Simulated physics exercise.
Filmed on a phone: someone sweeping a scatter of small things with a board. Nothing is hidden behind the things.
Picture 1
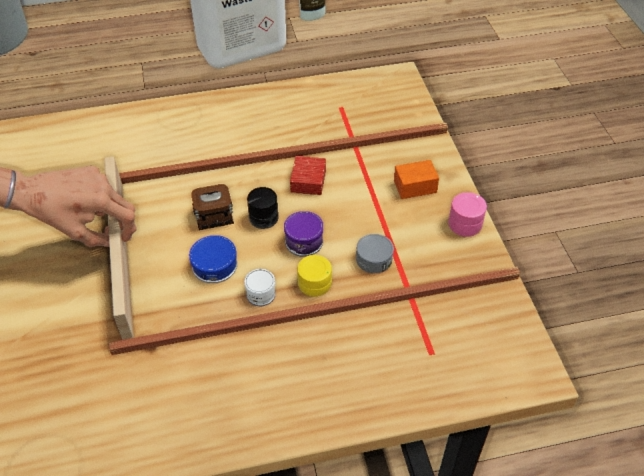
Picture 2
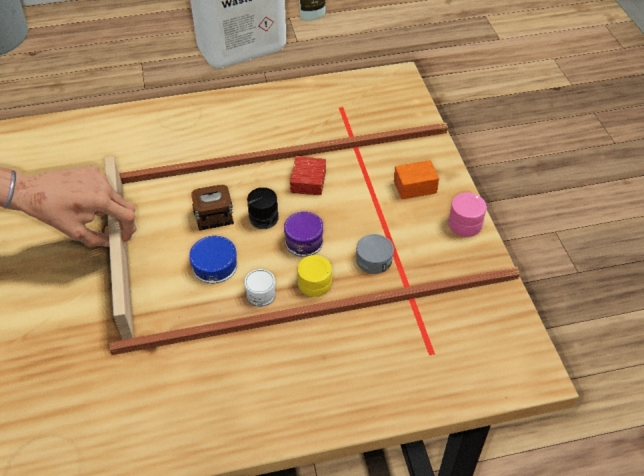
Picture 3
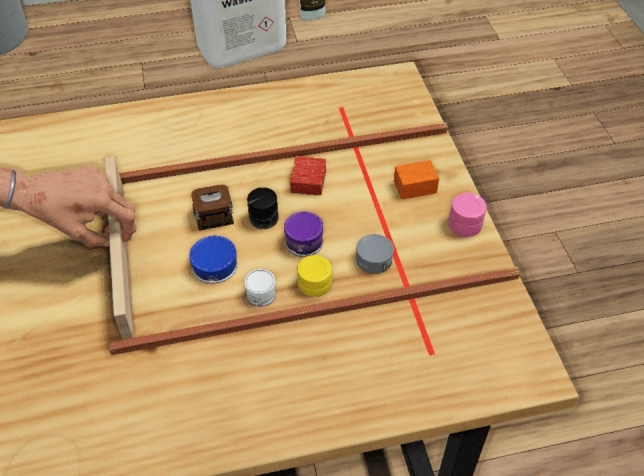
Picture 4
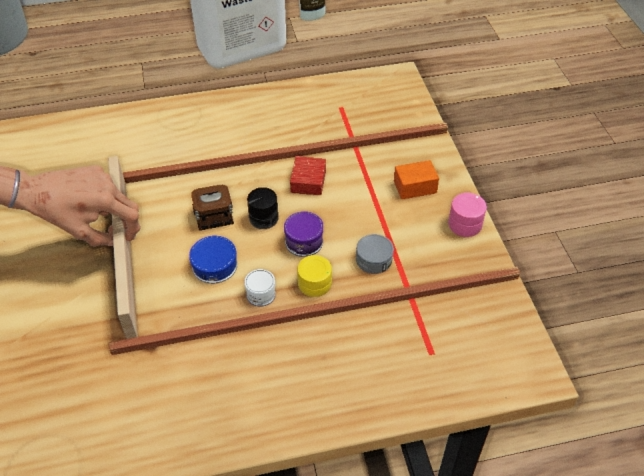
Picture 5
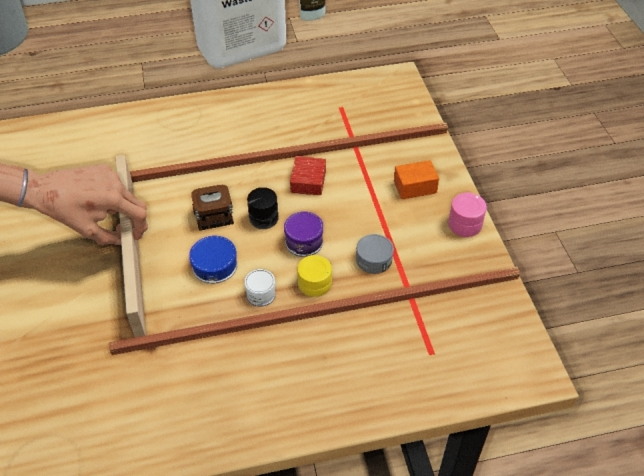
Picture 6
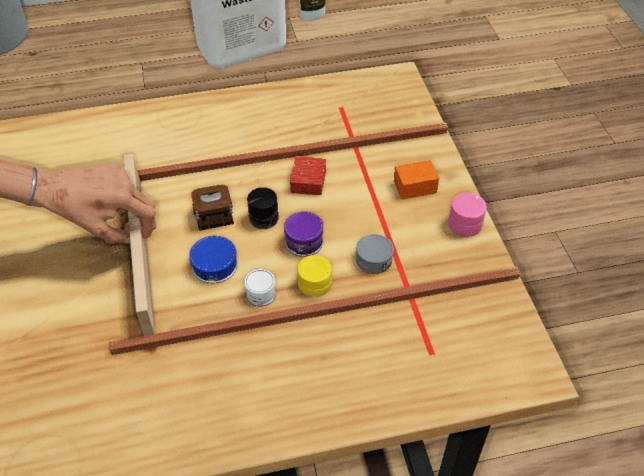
A hand slides an upright wooden board slightly right between two strips, toward scattered small objects.
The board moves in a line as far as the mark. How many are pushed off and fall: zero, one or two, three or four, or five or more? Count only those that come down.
Outcome: The number that fall off is zero.
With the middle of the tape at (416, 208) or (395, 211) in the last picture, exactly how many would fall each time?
In that order 2 and 0.
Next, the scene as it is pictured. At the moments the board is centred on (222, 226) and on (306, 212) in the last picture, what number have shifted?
First 3, then 8.
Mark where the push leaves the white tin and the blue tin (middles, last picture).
About (417, 266), and the other about (409, 224).
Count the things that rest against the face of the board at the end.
4 of them.
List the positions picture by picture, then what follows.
In the first picture, pink lid (467, 215); orange block (416, 179); grey tub (375, 254); board (118, 243); tape (380, 214).
In the second picture, orange block (416, 180); yellow lid (315, 276).
In the third picture, grey tub (375, 254); white tin (260, 288).
In the fourth picture, pink lid (467, 215); blue tin (214, 259).
In the fifth picture, orange block (416, 180); board (130, 241).
In the sixth picture, pink lid (467, 215); orange block (416, 180); grey tub (375, 254); board (138, 240); tape (380, 214).
Early on, none off yet; pink lid at rest near (467, 215); orange block at rest near (416, 180); grey tub at rest near (375, 254).
Finally, the number that fall off is zero.
